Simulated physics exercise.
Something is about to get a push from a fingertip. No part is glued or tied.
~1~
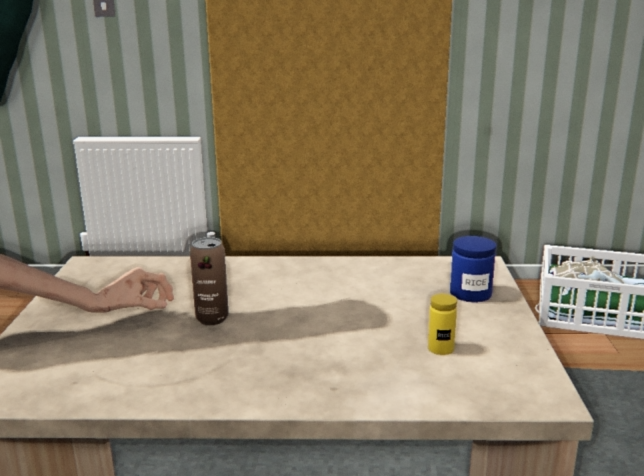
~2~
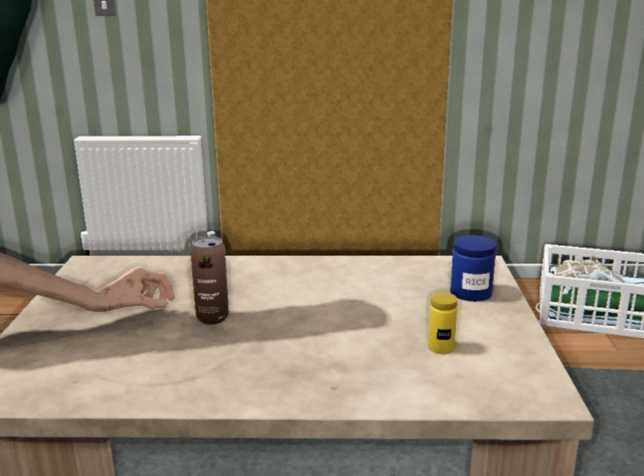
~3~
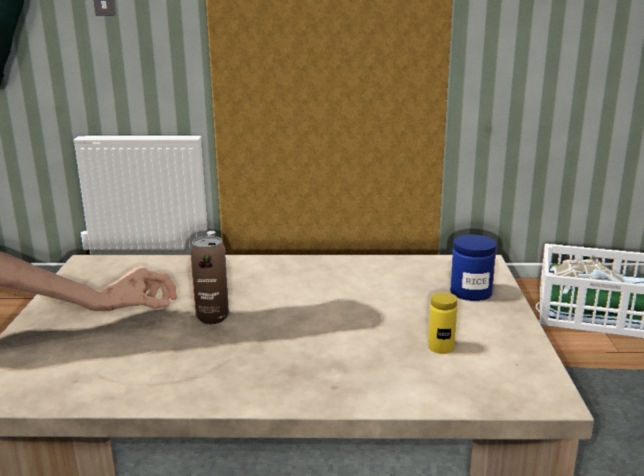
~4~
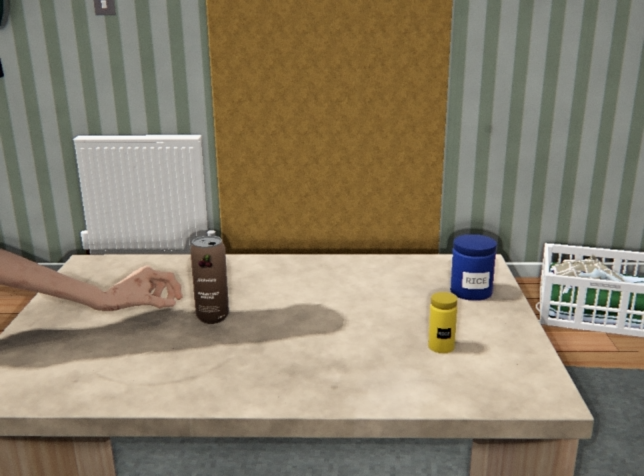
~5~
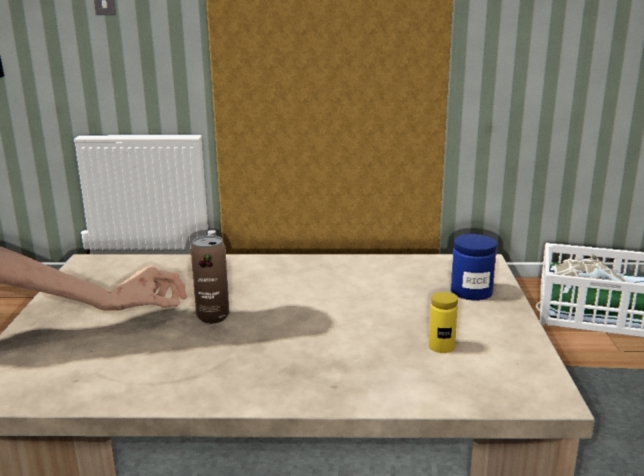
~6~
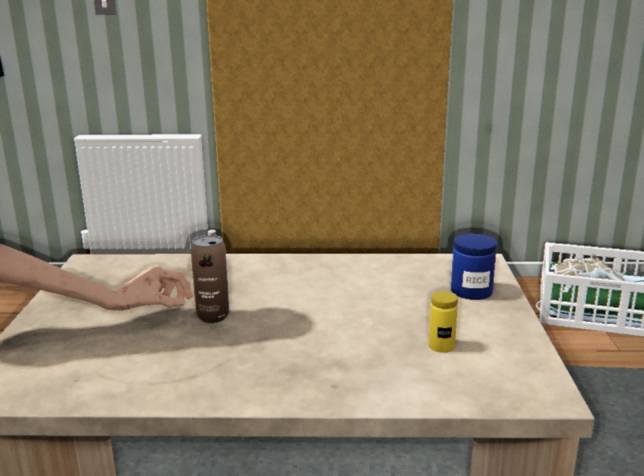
On a stone-topped table in a room with striped walls, a hand at the left edges slightly right toward a brown can, its shadow shifting, while the can, a yellow container and a blue jar stay still.
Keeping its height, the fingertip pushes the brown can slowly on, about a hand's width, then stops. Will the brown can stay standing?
I expect it to remain plumb.
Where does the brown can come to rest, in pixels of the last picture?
Near pixel (273, 280).
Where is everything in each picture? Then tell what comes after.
The first frame shows brown can (210, 282).
The second frame shows brown can (210, 281).
The third frame shows brown can (210, 281).
The fourth frame shows brown can (210, 280).
The fifth frame shows brown can (210, 280).
The sixth frame shows brown can (210, 280).
Then, 0.30 s on from there, brown can shifted a little near (225, 280).
Then, 0.60 s on from there, brown can shifted about its own width near (245, 280).
Then, 0.90 s on from there, brown can shifted well along near (265, 280).
In the end, moved from the start, brown can. At the end, from the last picture's camera, brown can near (273, 280).
